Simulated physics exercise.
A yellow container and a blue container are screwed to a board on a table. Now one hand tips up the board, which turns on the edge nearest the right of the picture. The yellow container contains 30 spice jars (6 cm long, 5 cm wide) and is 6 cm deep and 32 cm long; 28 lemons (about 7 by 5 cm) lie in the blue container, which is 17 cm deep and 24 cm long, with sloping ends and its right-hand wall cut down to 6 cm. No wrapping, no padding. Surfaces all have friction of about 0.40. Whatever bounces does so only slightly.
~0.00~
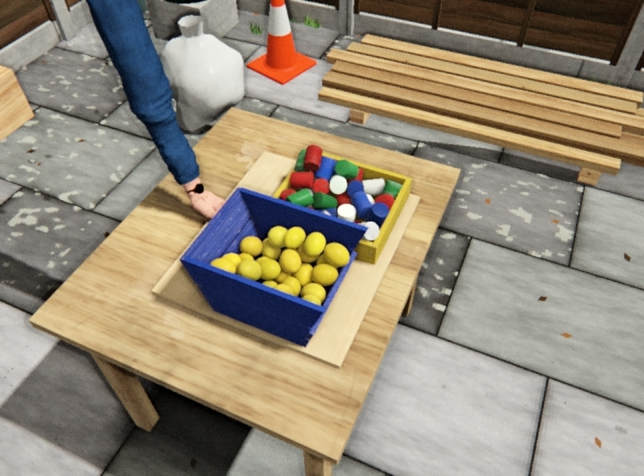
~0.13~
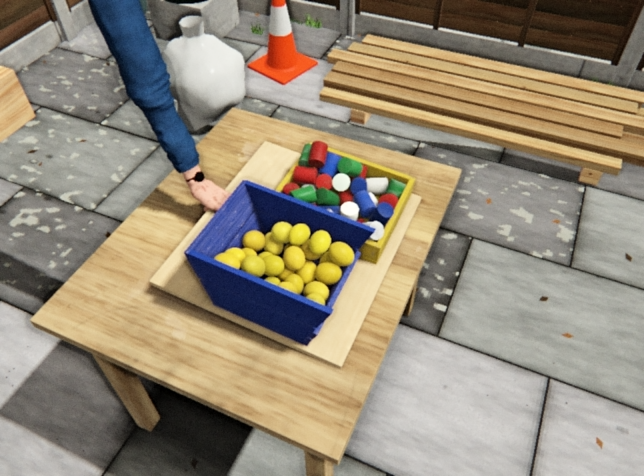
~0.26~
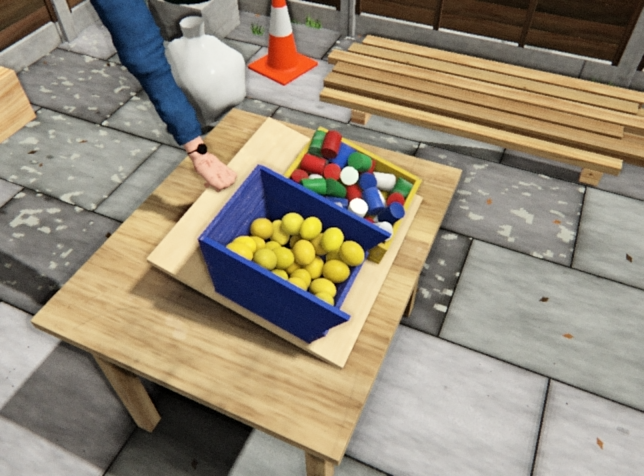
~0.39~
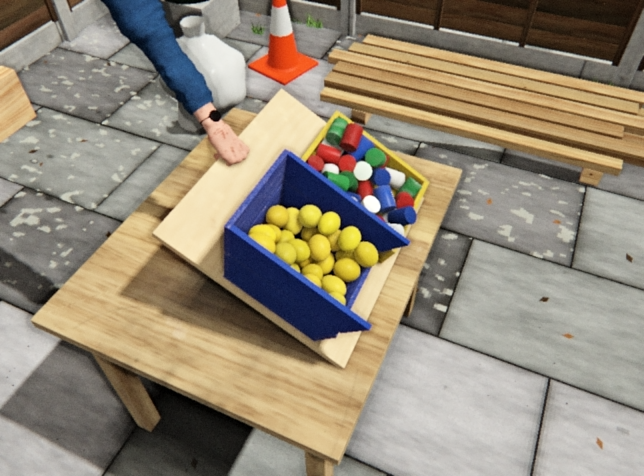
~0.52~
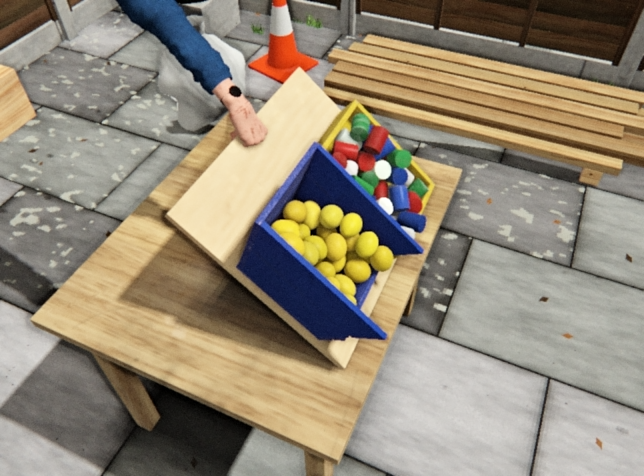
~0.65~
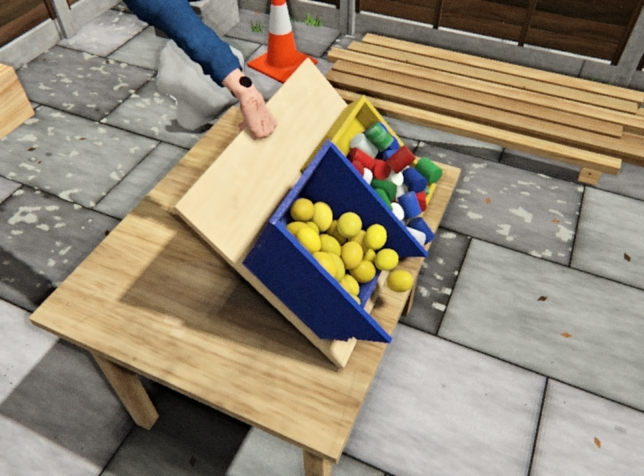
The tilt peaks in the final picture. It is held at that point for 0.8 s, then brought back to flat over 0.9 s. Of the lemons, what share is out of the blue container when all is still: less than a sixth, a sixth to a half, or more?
Spillage: Moderate, a sixth to half.
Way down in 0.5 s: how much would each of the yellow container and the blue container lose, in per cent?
In that case yellow container 30 %, blue container 20 %.
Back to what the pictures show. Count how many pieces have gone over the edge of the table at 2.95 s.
Around 20.
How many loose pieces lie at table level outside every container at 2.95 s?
Near 0, give or take.
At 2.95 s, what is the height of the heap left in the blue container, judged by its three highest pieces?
That is close to 10 centimetres.
After 1.02 s, tilt 45°; 8 of 30 out of the yellow container and 4 of 28 out of the blue container.
After 1.48 s, tilt 45°; 9 of 30 out of the yellow container and 9 of 28 out of the blue container.
After 2.12 s, tilt 7°; 10 of 30 out of the yellow container and 9 of 28 out of the blue container.
When it is over (at 2.95 s), 10 of 30 out of the yellow container and 9 of 28 out of the blue container. Asked share, 9 of 28, 32 per cent.
